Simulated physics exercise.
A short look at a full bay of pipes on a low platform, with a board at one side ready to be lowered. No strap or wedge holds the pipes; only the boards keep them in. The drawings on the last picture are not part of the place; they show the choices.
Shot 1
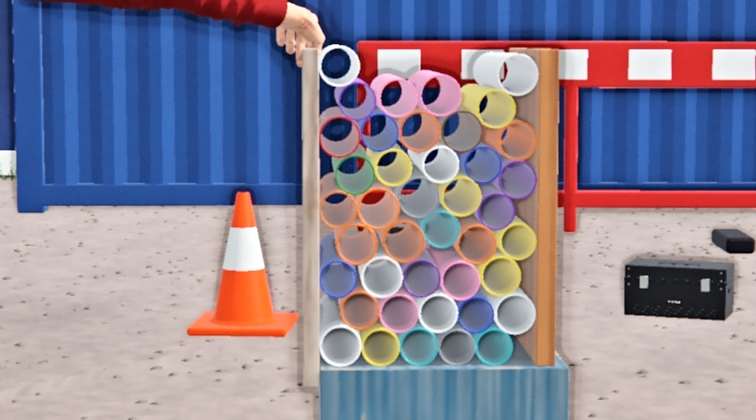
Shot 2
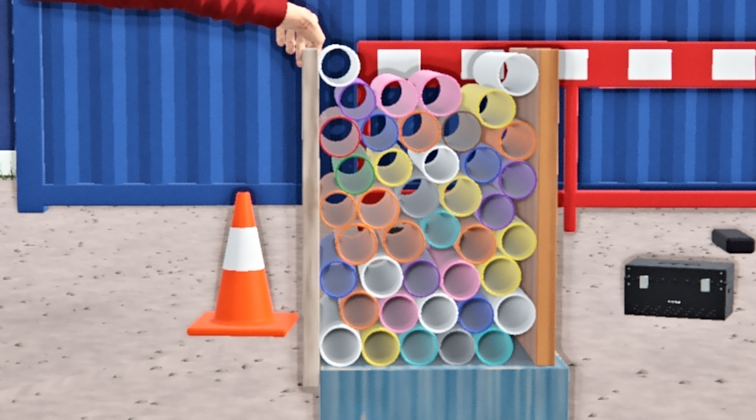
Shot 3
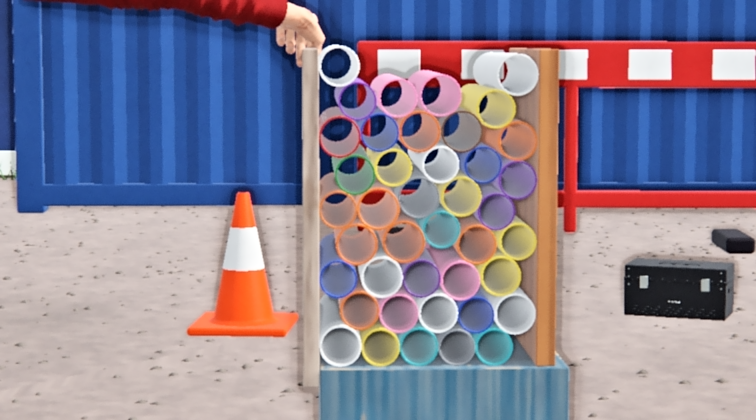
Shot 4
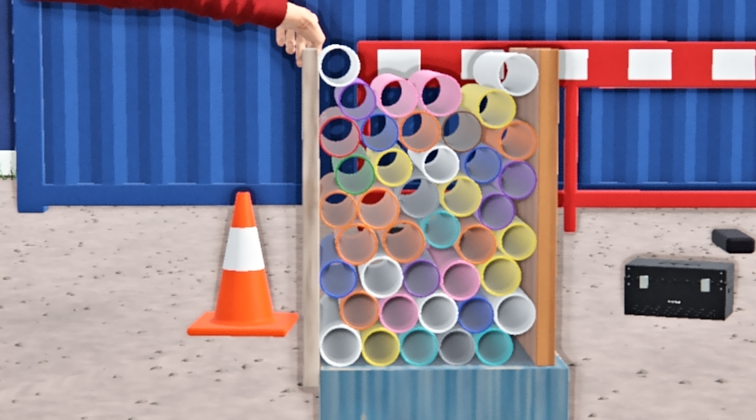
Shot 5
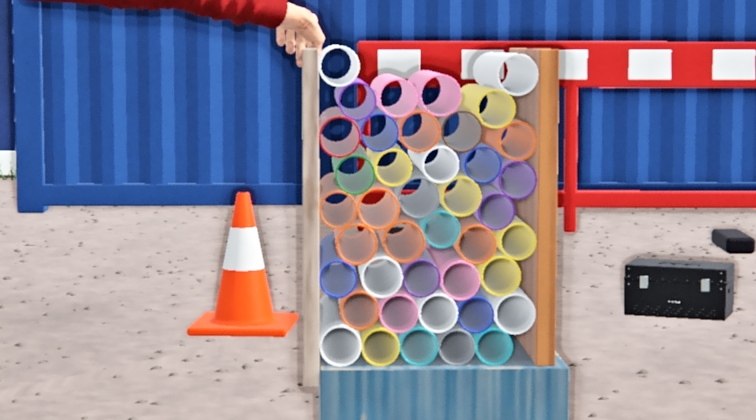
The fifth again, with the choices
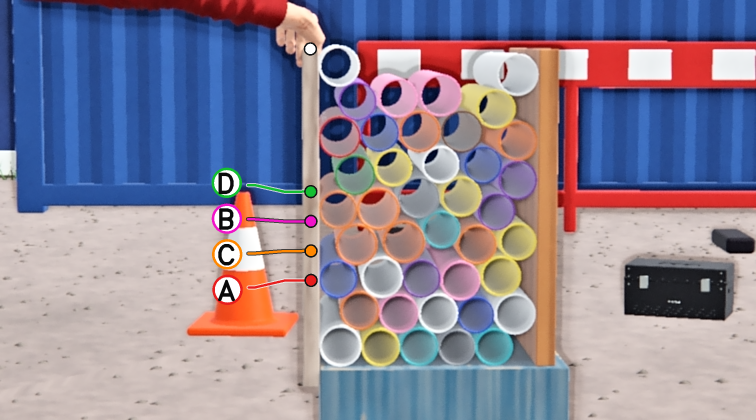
The clip opens on colourful pipes stacked between upright boards on a low blue platform, with an orange cone to the left and a black case to the right. A red-sleeved arm rests its hand at the top of the left board, and nothing visibly moves throughout.
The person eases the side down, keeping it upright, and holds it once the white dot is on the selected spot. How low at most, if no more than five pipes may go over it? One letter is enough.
Down to B.
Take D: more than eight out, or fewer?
At D, fewer than eight.
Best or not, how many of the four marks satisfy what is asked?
Two of the four.
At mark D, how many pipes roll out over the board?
The count is three.
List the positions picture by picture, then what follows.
In the first picture, side board (310, 204); a white pipe (340, 346); a blue pipe (476, 315).
In the second picture, a blue pipe (476, 315); a white pipe (382, 277).
In the third picture, an orange pipe (477, 244); an orange pipe (378, 209).
In the fourth picture, a purple pipe (518, 180); a red pipe (340, 137).
In the fifth picture, a yellow pipe (496, 109); a white pipe (517, 75); side board (310, 204).
On the marked copy, A at (311, 280); B at (311, 221); C at (311, 251); D at (311, 192); the white dot at (310, 49).
Following B. Soon after the start, top of the board (319, 123).
Later, top of the board (319, 204).
In the end, top of the board (319, 221), three out over the board.
As for the rest, A more than five out over the board; C more than five out over the board; D three out over the board.
